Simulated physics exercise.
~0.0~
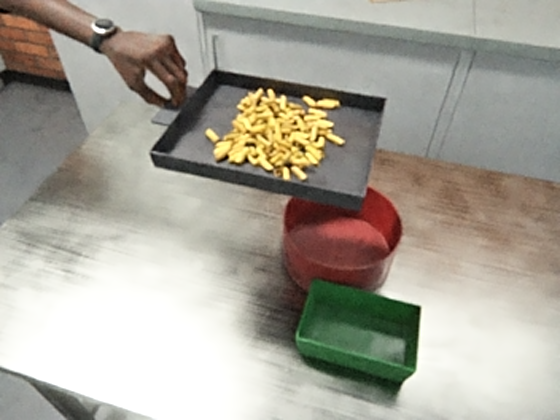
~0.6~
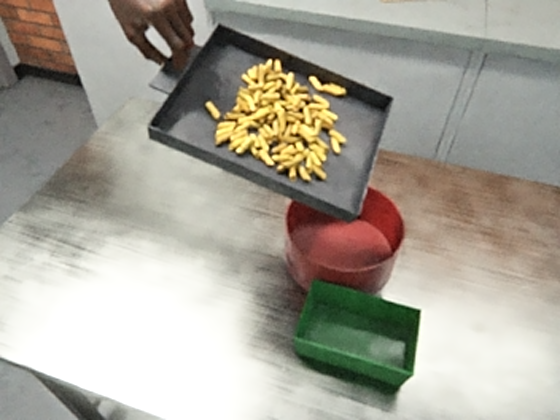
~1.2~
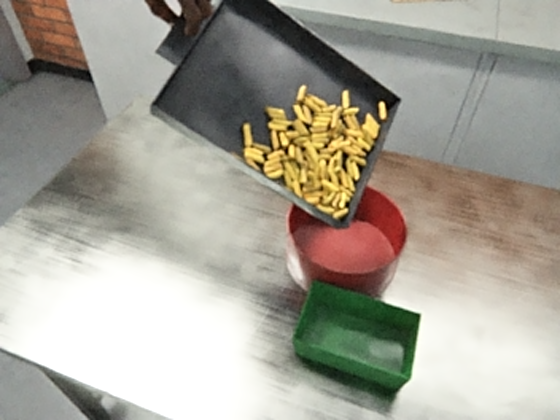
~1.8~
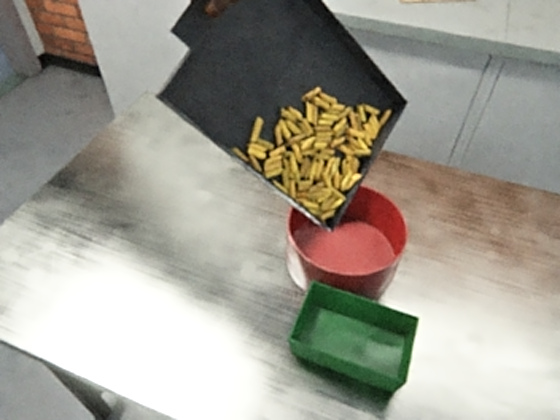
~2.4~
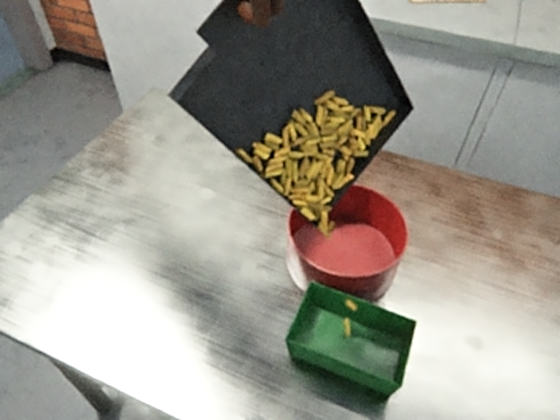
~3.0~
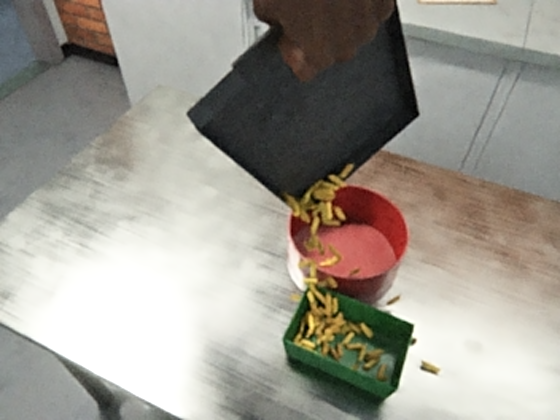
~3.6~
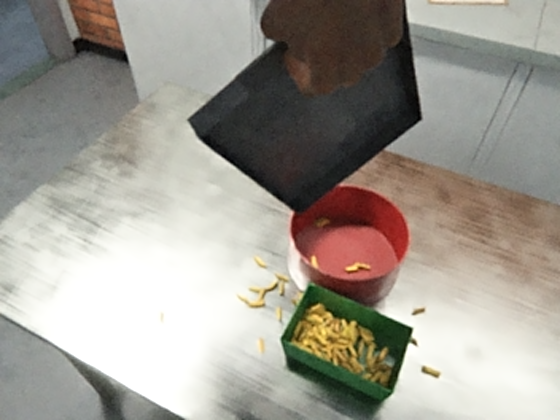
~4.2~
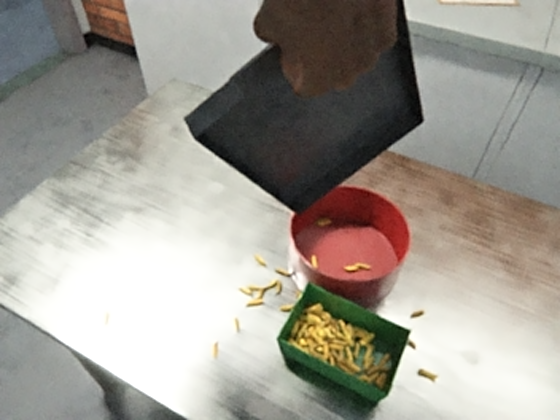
A hand tips a black tray, pouring yellow pasta mostly into a green tin, spilling some.
